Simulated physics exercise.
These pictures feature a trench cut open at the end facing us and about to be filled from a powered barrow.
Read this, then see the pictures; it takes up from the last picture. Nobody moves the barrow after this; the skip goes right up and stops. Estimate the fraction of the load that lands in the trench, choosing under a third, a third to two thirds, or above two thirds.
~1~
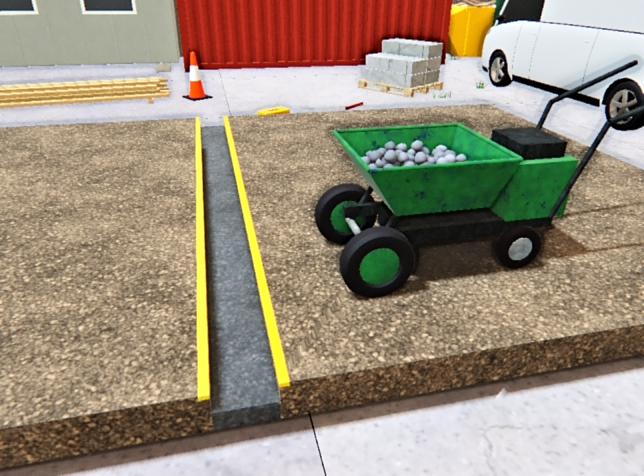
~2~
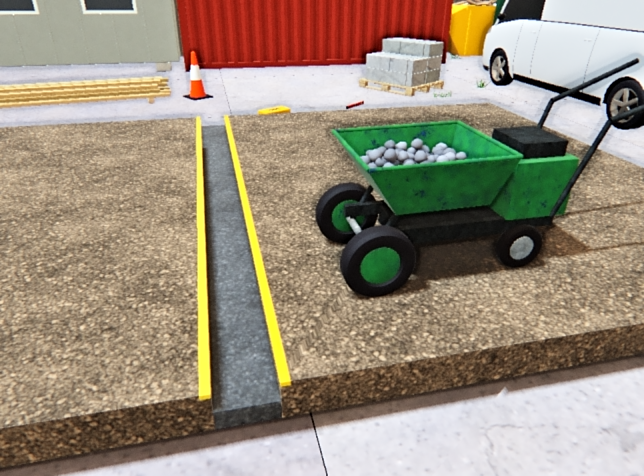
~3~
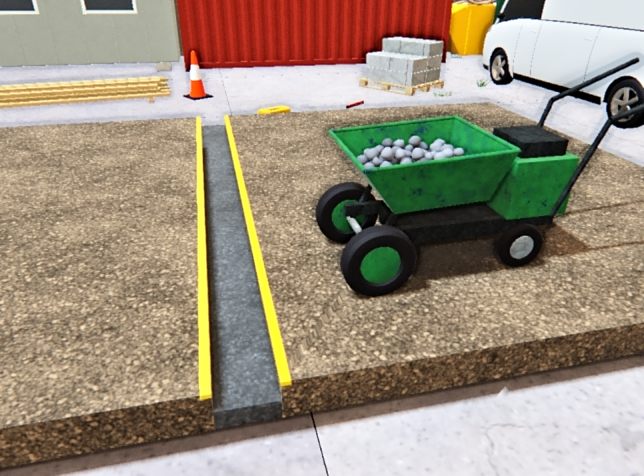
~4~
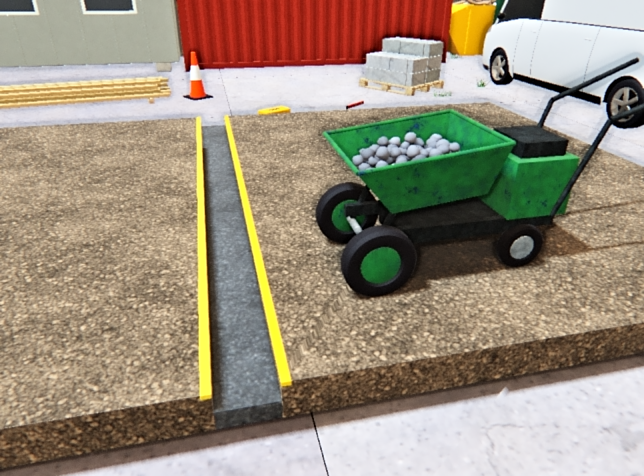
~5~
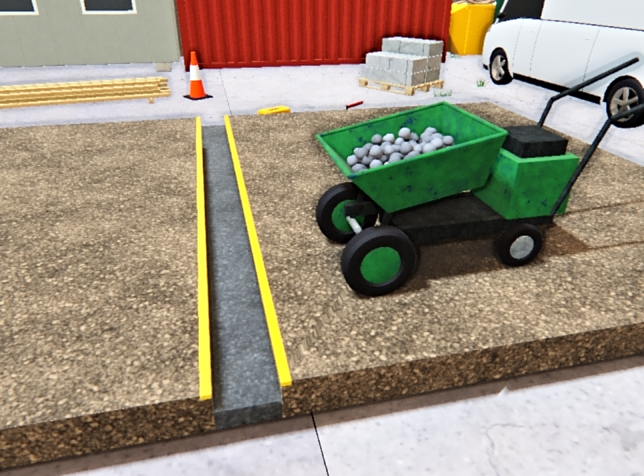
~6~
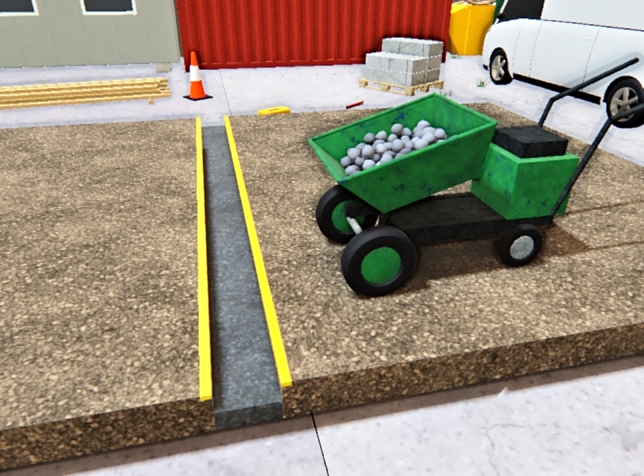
Watching it, what goes in is in excess of two thirds of the load.
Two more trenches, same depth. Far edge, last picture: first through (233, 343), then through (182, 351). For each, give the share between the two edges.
About 50 %, then 100 %.
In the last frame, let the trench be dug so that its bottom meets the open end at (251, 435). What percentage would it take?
About 100 per cent.
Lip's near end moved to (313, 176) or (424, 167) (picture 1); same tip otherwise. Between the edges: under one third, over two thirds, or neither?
The first stop gives under a third, while the second gives the middle third.
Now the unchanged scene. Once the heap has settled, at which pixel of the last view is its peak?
The top settles at about (244, 264).
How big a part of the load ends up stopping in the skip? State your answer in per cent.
All told, it is near 0 percent.
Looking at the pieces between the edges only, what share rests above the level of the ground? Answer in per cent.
Close to 30 percent.
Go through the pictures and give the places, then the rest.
The first picture shows lip of the skip at (370, 171), level; top of the load at (409, 167), round cobbles; first edge of the trench at (274, 337); far edge at (202, 348), the trench under half as wide as the skip, and shallow for its width.
The second picture shows lip of the skip at (369, 171), level; top of the load at (420, 157).
The third picture shows lip of the skip at (365, 171), tipped barely; top of the load at (418, 155).
The fourth picture shows lip of the skip at (358, 174), tipped a little; top of the load at (424, 155).
The fifth picture shows lip of the skip at (350, 177), tipped a little; top of the load at (435, 146).
The sixth picture shows lip of the skip at (340, 182), tipped clearly; top of the load at (441, 140); first edge of the trench at (276, 337); far edge at (204, 348).
Soon, skip tipped steeply; all in the skip.
A while on, skip tipped right over; most in the skip; a stray few short of the trench; a small part in or heaped over the trench; a small part falling.
Towards the end, skip tipped right over; a small part in the skip; a stray few short of the trench; most in or heaped over the trench; a small part beyond it.
Finally, skip tipped right over; a small part short of the trench; most in or heaped over the trench; a small part beyond it.
